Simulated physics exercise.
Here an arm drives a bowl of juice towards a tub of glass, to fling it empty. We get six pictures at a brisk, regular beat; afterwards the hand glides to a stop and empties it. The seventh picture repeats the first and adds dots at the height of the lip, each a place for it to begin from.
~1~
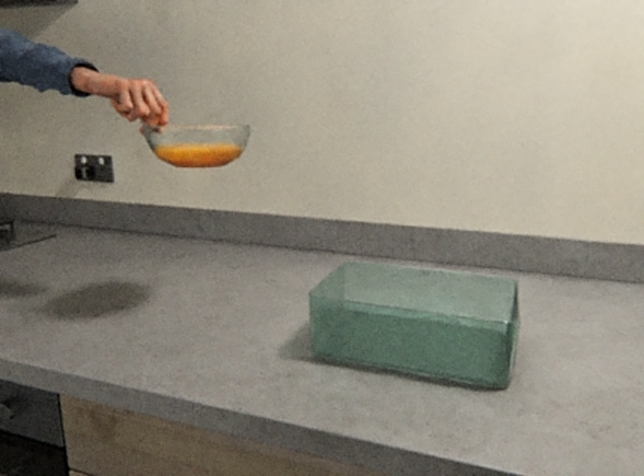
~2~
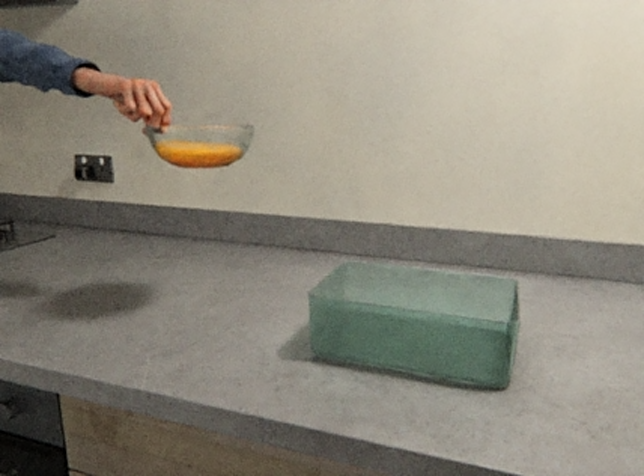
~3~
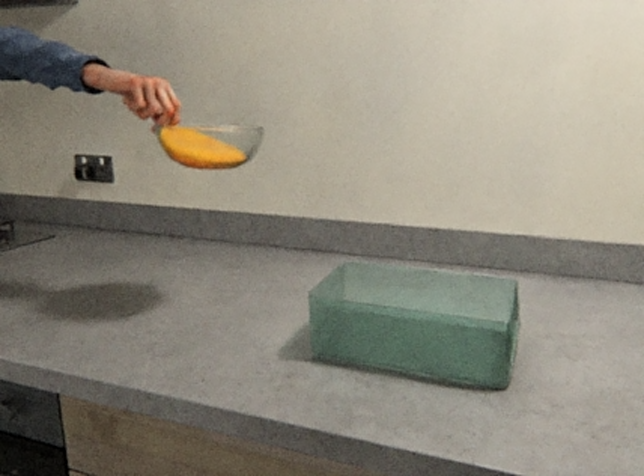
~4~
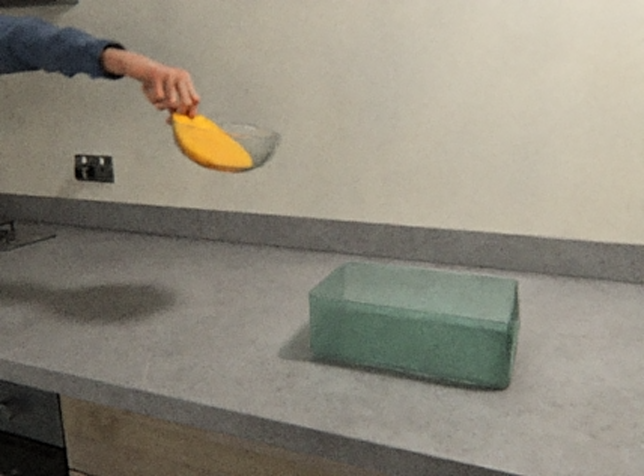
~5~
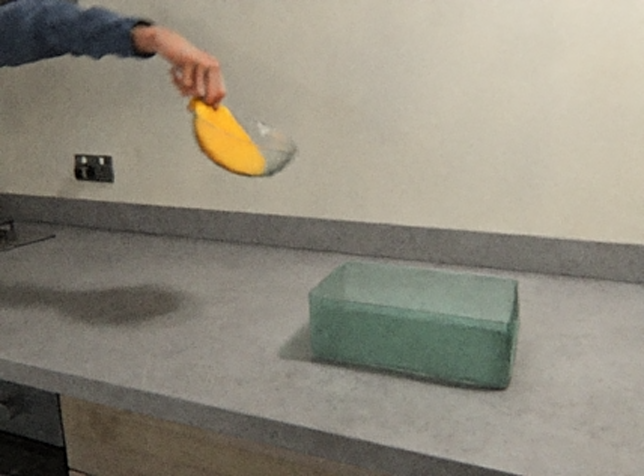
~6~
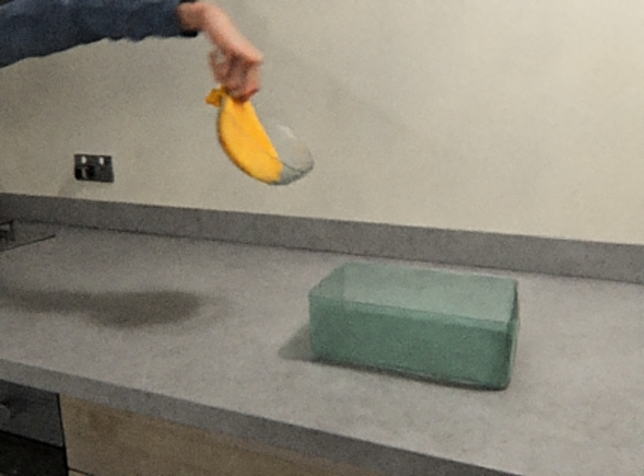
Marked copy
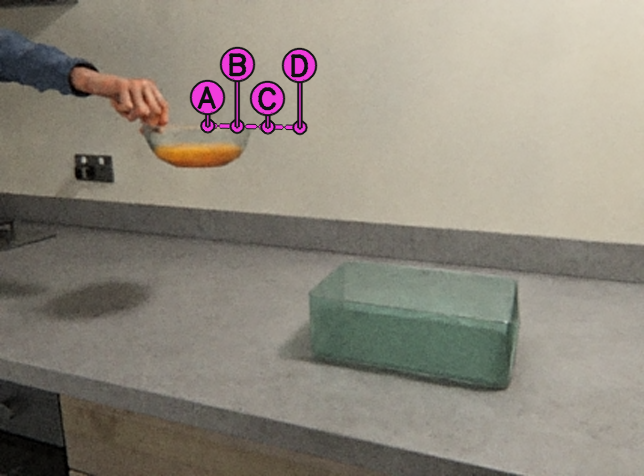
An arm in a blue sleeve reaches in from the upper left over a grey kitchen counter, seen from the front and slightly above. It holds a clear bowl of orange juice, with a green-tinted glass tub to the right and a dark socket on the pale wall. The hand moves the bowl rightward, tilting it increasingly as the juice rides up the left side, while the camera stays still.
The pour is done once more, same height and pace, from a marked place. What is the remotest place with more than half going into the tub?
A.
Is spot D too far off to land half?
No, not at all.
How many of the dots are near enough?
All four.
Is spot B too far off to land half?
No, that is safe.
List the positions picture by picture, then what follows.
Upright, lip at (243, 126); tub from (312, 351) to (511, 386); nothing has left yet, in the first picture.
Upright, lip at (246, 126); nothing has left yet, in the second picture.
Tipped about 2°, lip at (257, 128); nothing has left yet, in the third picture.
Tipped about 10°, lip at (273, 137); juice is over the rim, down to (189, 117), in the fourth picture.
Tipped about 24°, lip at (292, 151); juice is over the rim, down to (213, 109), in the fifth picture.
Tipped about 42°, lip at (308, 169); juice is over the rim, down to (226, 106), in the sixth picture.
In magenta, A at (207, 125); B at (237, 126); C at (267, 126); D at (299, 127).
With A, about 66 % lands in the tub, 23 % falls short and 11 % goes beside or beyond.
With B, about 75 % lands in the tub, 11 % falls short and 14 % goes beside or beyond.
With C, about 70 % lands in the tub, 11 % falls short and 19 % goes beside or beyond.
With D, about 79 % lands in the tub, 10 % falls short and 10 % goes beside or beyond.
